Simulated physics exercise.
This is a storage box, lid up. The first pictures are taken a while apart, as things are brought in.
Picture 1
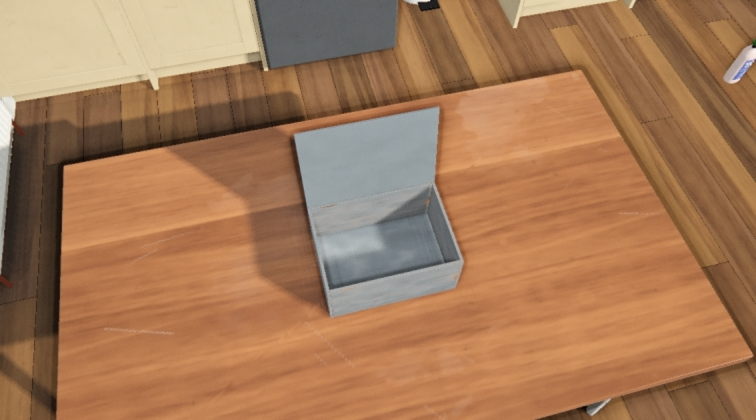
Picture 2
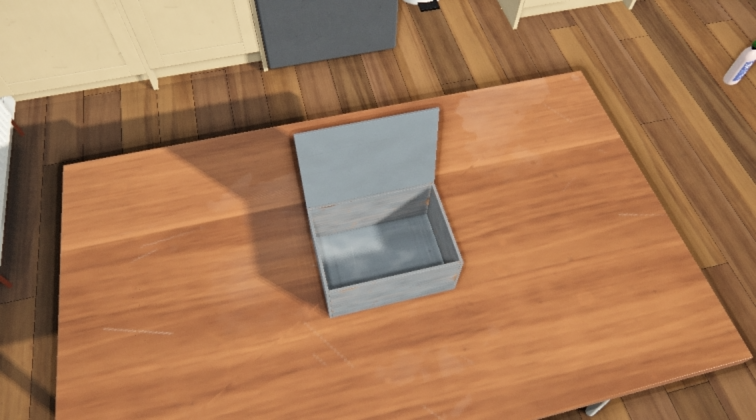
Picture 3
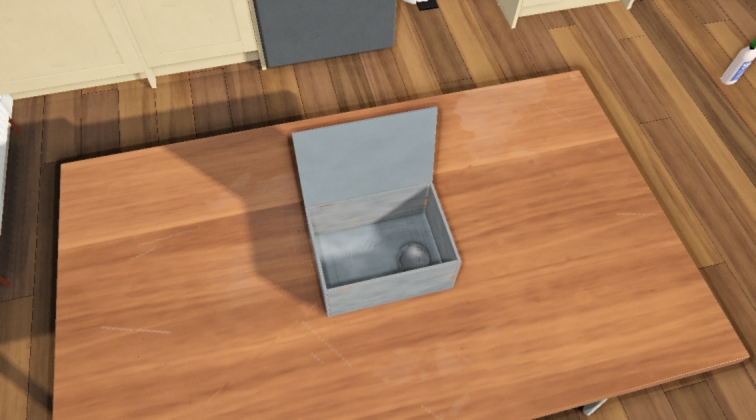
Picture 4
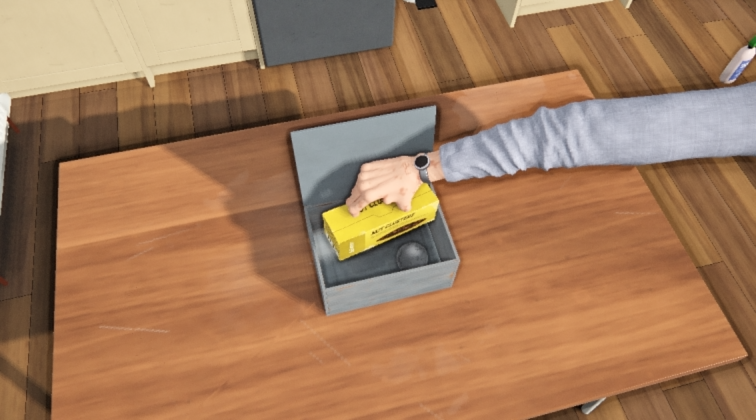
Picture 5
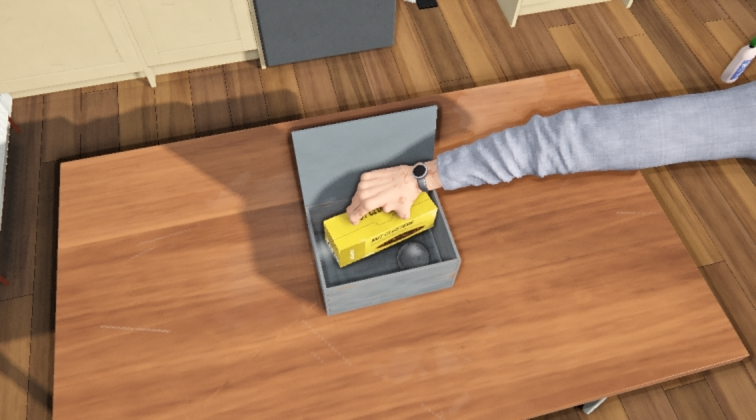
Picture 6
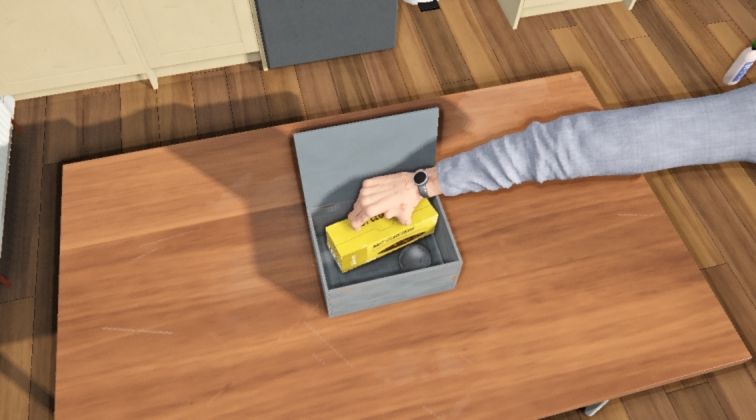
Open grey storage box on a wooden table, a grey ball appearing inside, then a hand lowering a yellow carton in.
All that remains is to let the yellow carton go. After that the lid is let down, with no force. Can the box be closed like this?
Outcome: The lid shuts flat.
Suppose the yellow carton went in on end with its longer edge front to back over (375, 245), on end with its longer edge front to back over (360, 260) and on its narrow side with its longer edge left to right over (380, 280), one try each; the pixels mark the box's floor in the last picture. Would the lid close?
In the first case it is held up; in the second case it is held up; in the third case it will not close.
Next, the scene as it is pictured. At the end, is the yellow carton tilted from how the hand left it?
The yellow carton stays as placed.
Then, 1.10 s on from there, lid starting down; yellow carton shifted a little near (381, 245); grey ball shifted a little.
Then, 1.80 s on from there, lid 38° above the rim; yellow carton shifted a little near (381, 245); grey ball shifted a little.
In the end, lid shut; moved from the start, yellow carton; grey ball unmoved. At the end, from the last picture's camera, yellow carton near (381, 245).
